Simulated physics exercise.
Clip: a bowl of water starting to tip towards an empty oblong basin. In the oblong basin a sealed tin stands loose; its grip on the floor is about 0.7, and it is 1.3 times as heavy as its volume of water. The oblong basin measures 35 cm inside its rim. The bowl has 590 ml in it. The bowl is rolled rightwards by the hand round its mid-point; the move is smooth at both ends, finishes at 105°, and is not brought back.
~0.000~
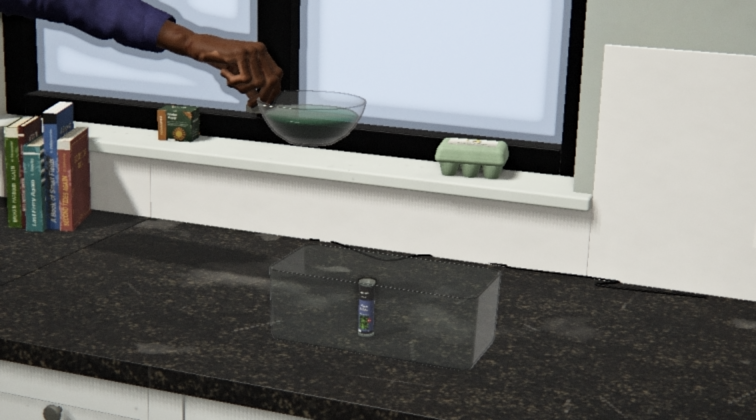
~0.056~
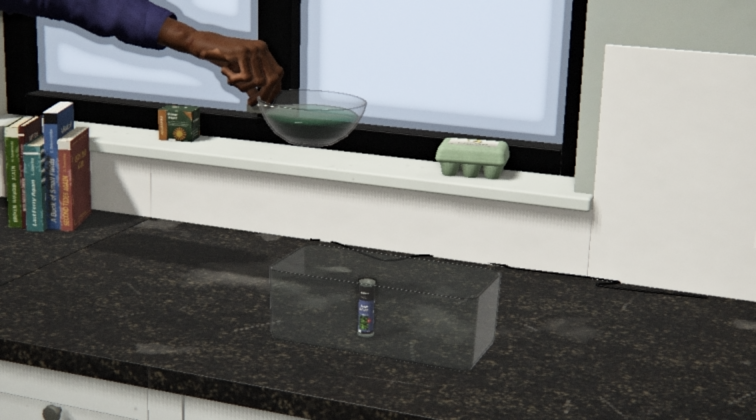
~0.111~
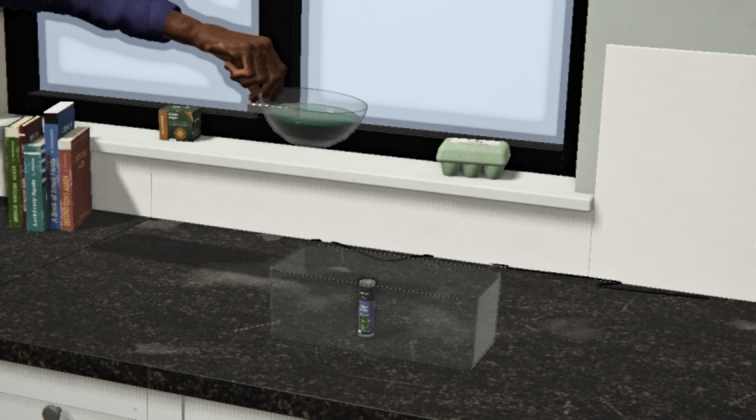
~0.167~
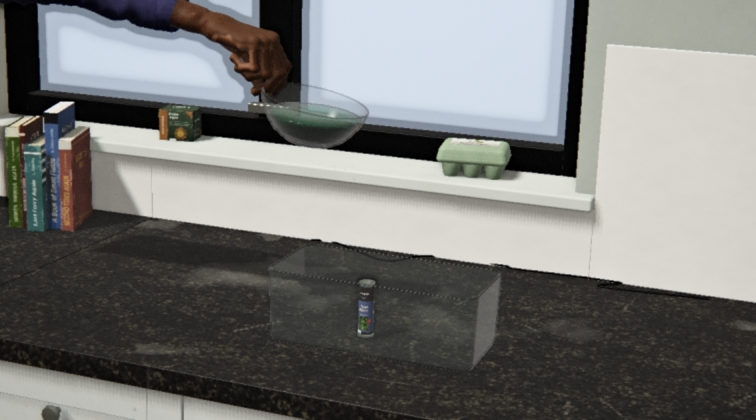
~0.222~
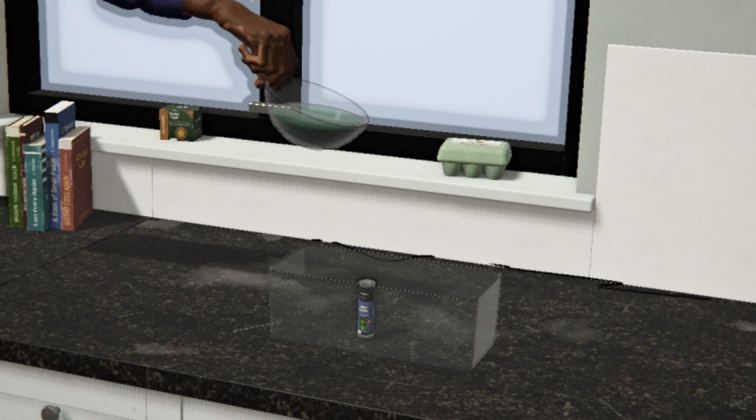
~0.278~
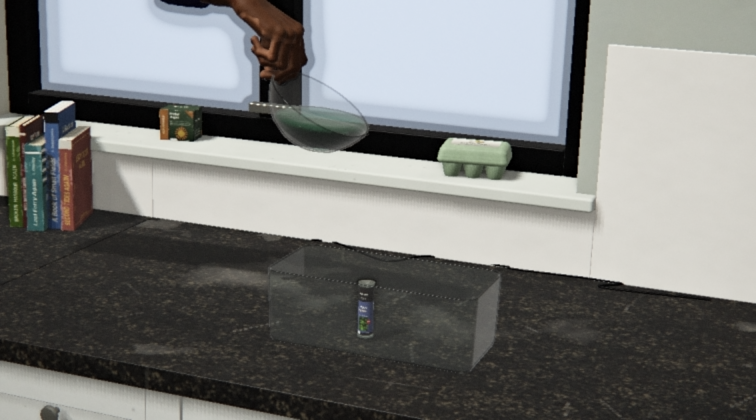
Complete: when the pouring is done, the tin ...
... has gone over.
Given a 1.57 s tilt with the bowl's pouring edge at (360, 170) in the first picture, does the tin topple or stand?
Then it stays on its base.
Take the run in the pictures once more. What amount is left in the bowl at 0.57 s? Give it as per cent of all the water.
Still held: Roughly 7 % of the total.
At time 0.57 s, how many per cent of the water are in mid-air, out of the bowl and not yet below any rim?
About 62 per cent.
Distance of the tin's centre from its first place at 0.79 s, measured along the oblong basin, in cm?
About 2 cm.
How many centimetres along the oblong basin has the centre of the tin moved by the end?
Some 6.5 cm.
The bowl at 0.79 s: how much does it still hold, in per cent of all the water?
Close to 0 percent of the total.
By 0.57 s the tilt is 90° and 7 per cent is still to pour; the tin stands where it began.
By 0.79 s the tilt is 105° and 0 per cent is still to pour; the tin leans 24°.
By 1.01 s the tilt is 105° and 0 per cent is still to pour; the tin lies on its side.
By 1.26 s the tilt is 105° and 0 per cent is still to pour; the tin lies on its side.
At rest the tin lies on its side.
